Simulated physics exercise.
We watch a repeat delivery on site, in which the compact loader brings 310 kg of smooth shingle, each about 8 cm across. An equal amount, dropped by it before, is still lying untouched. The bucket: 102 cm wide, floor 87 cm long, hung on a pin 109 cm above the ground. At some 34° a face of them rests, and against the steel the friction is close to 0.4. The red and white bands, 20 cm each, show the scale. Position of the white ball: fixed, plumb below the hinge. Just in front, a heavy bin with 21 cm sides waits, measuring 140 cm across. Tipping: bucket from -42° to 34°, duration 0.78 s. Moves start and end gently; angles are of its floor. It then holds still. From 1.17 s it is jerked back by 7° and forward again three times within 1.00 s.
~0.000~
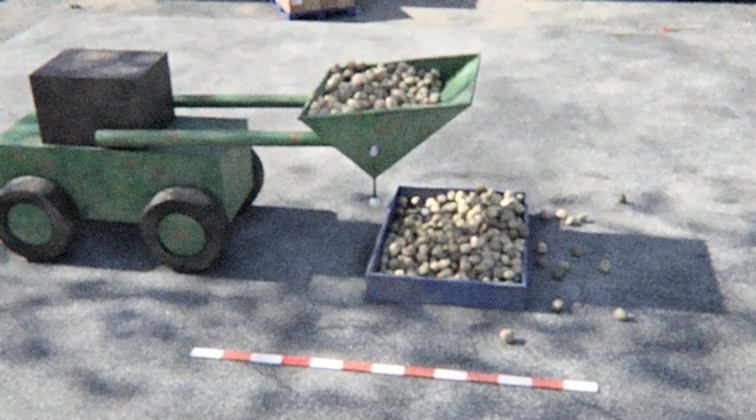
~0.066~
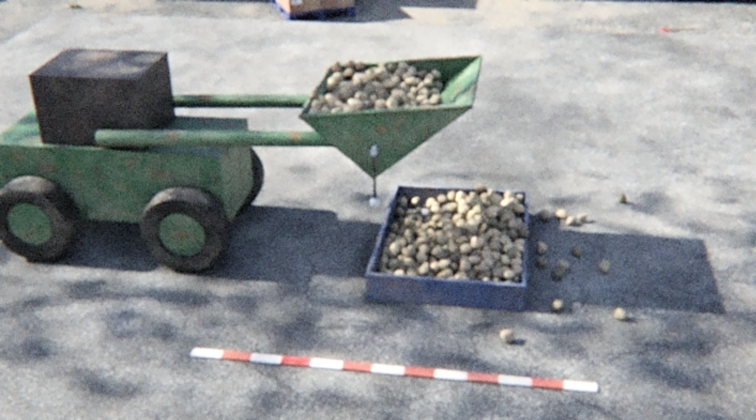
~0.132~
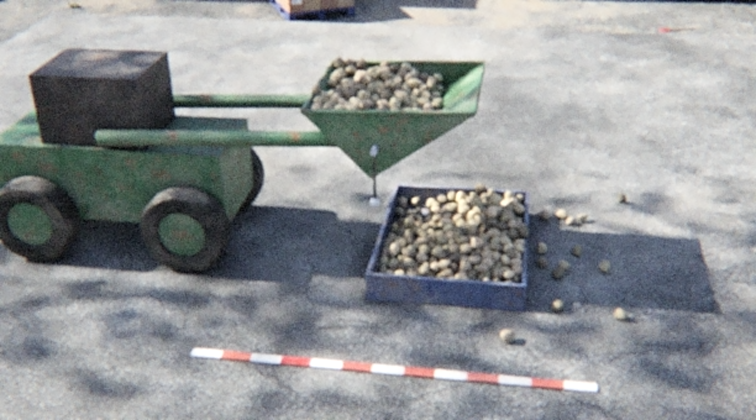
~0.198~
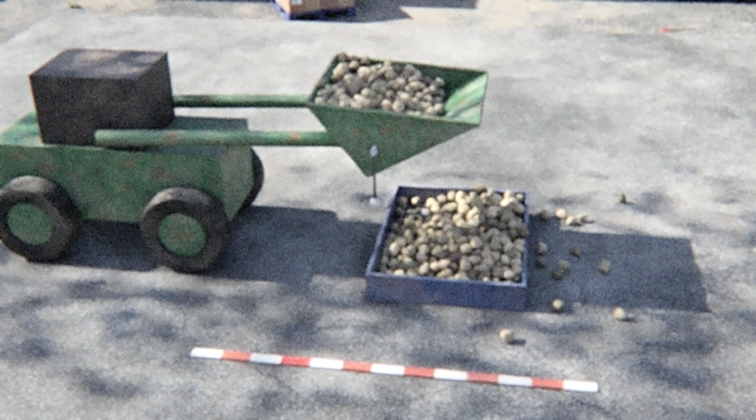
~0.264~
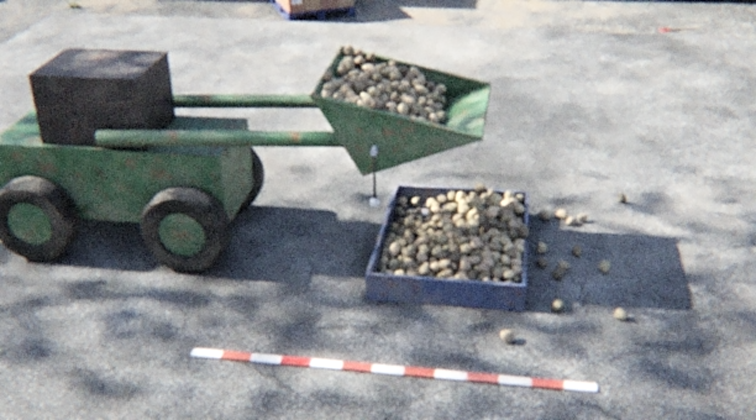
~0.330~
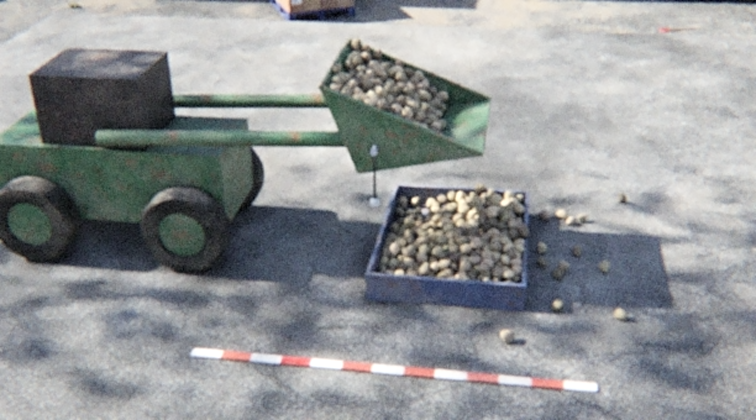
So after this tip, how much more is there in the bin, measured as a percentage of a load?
About 38 out of 100.
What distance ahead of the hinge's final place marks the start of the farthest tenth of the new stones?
I'd estimate about 180 cm.
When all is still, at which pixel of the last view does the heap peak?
About (488, 219).
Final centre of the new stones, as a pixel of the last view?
They end up centred around (546, 249).
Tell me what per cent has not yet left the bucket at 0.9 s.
About 85 percent is still in there.
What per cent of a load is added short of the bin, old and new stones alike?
About 0 per cent.
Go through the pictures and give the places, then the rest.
In the first picture, the bucket is at -42°, its lip at (471, 104); the top of the load is at (385, 71). The earlier load is highest near (493, 217), 27 cm above ground level, 97 % in the bin, 3 % beside or beyond the bin.
The second picture shows lip at (473, 106), floor tilted -40°, highest stones at (374, 70); the stones move at 0.2 m/s on average.
The third picture shows lip at (476, 113), floor tilted -36°, highest stones at (370, 68); the stones move at 0.3 m/s on average.
The fourth picture shows lip at (480, 124), floor tilted -30°, highest stones at (348, 69); the stones move at 0.4 m/s on average.
The fifth picture shows lip at (482, 139), floor tilted -22°, highest stones at (353, 61); the stones move at 0.5 m/s on average.
In the sixth picture, the bucket is at -13°, its lip at (483, 154); the top of the load is at (358, 58); the stones move at 0.5 m/s on average.
After 0.6 s the floor is at 22°; in per cent of one load, 100 in the bucket, 97 in the bin, 3 beside or beyond the bin; the foremost stones are at (587, 241).
After 0.9 s the floor is at 34°; in per cent of one load, 85 in the bucket, 112 in the bin, 3 beside or beyond the bin; the foremost stones are at (587, 241).
After 2.6 s the floor is at 34°; in per cent of one load, 0 in the bucket, 135 in the bin, 65 beside or beyond the bin; the foremost stones are at (738, 277).
After 5.2 s the floor is at 34°; in per cent of one load, 0 in the bucket, 135 in the bin, 65 beside or beyond the bin; the foremost stones are at (738, 277). Net gain in the bin, 38.
